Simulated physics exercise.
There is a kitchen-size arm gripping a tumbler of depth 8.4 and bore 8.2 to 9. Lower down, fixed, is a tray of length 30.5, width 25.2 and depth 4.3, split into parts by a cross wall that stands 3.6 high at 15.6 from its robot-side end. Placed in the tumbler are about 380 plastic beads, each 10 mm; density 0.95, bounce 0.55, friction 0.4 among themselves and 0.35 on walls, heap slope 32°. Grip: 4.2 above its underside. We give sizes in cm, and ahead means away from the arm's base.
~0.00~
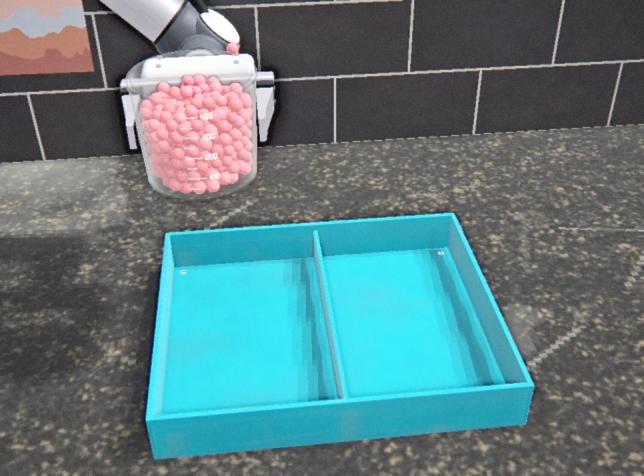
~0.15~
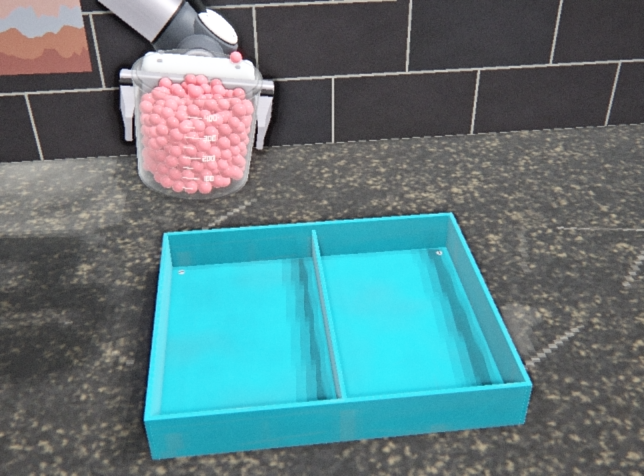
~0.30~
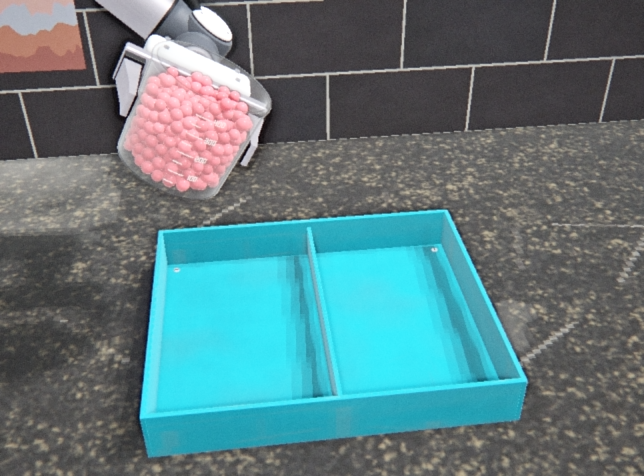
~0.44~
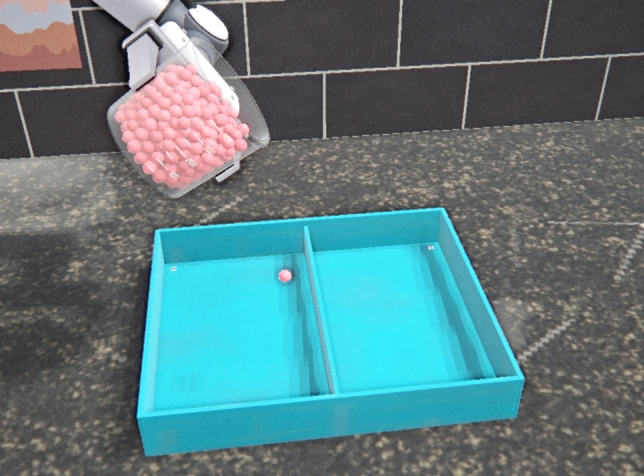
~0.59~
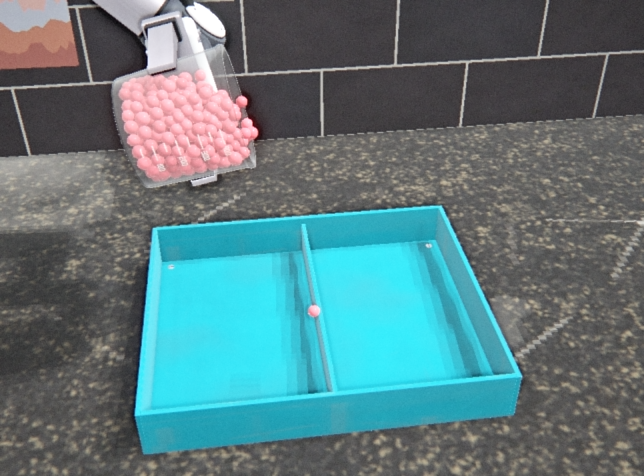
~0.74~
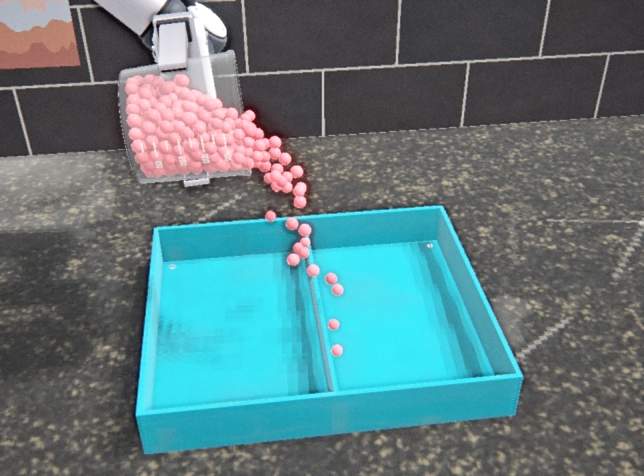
On a speckled kitchen counter against dark tiles, a robot arm holds a clear tumbler of pink beads and tilts it to the right; a bead drops out first, then a stream pours toward the divider of a turquoise tray.
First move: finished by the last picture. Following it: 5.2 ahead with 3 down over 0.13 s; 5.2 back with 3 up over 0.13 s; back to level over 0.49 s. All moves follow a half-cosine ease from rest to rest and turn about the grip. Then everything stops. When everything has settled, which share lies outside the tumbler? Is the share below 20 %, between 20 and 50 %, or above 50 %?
It is above 50 %.
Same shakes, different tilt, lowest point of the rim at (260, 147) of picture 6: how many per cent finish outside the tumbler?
35 %.
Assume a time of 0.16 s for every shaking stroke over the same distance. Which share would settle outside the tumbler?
In that case about 65 in a hundred.
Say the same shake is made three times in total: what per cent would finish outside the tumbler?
95 per cent.
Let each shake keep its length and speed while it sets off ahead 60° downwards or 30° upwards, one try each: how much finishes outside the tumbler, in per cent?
You'd get about 45 per cent with the first setting and about 100 per cent with the second.
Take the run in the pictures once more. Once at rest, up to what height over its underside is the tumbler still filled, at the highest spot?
Height at rest: About 5.0 centimetres.
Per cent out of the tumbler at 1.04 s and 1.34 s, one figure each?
At the first time about 65 per cent, at the second about 70 per cent.
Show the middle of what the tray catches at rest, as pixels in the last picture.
I'd say somewhere near (407, 317) in the final view.
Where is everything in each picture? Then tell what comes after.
In the first picture, tumbler middle at (198, 127), level; upper third of the load around (196, 110), from x 145 to 245, top at y 50; 380 in the tumbler.
In the second picture, tumbler middle at (196, 127), tilted 8° forward; upper third of the load around (194, 110), from x 145 to 245, top at y 60.
In the third picture, tumbler middle at (191, 124), tilted 30° forward; upper third of the load around (181, 106), from x 130 to 245, top at y 75; 379 in the tumbler, 1 in flight or on a rim.
In the fourth picture, tumbler middle at (187, 123), tilted 56° forward; upper third of the load around (174, 102), from x 120 to 285, top at y 70; 379 in the tumbler, 1 in flight or on a rim.
In the fifth picture, tumbler middle at (184, 121), tilted 78° forward; upper third of the load around (167, 103), from x 125 to 315, top at y 75; 379 in the tumbler, 1 in the robot-side part.
In the sixth picture, tumbler middle at (186, 121), tilted 86° forward; upper third of the load around (166, 111), from x 130 to 335, top at y 80; 353 in the tumbler, 4 in the far-side part, 2 in the robot-side part, 21 in flight or on a rim.
After 1.04 s, tilted 85° forward, highest piece 22 above the table; 133 in the tumbler, 108 in the far-side part, 13 in the robot-side part, 126 in flight or on a rim.
After 1.34 s, tilted 18° forward, highest piece 26 above the table; 213 in the far-side part, 115 in the tumbler, 51 in the robot-side part, 1 in flight or on a rim.
After 1.69 s, level, highest piece 24 above the table; 214 in the far-side part, 115 in the tumbler, 51 in the robot-side part.
After 2.74 s, level, highest piece 24 above the table; 214 in the far-side part, 115 in the tumbler, 51 in the robot-side part.
At rest, 214 in the far-side part, 115 in the tumbler, 51 in the robot-side part. That is 70 % outside the tumbler.
